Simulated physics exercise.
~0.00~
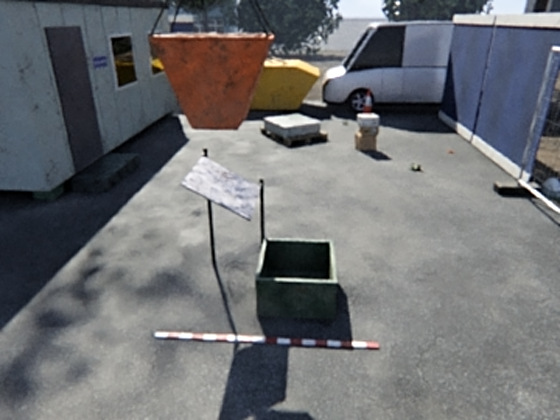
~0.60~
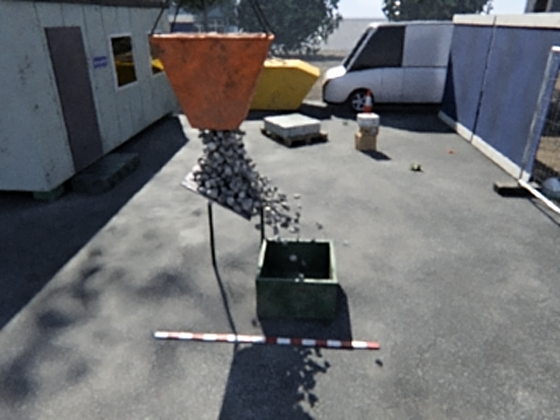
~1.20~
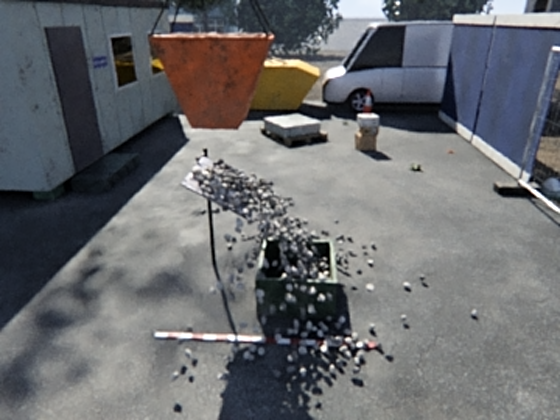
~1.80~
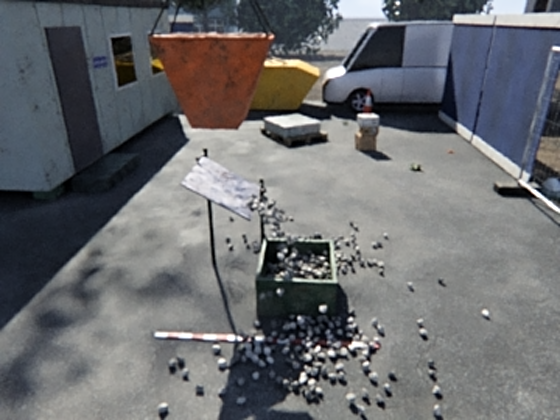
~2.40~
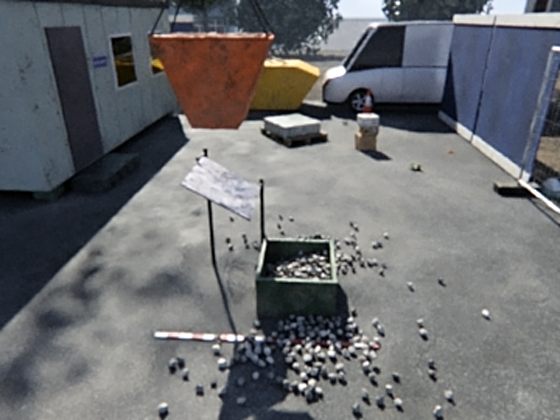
In the video, an orange hopper above a paved yard releases grey stones onto a tilted plate, and they slide down to the right toward a green bin. Many land inside, while others spill around it and partly cover the red-and-white striped staff.
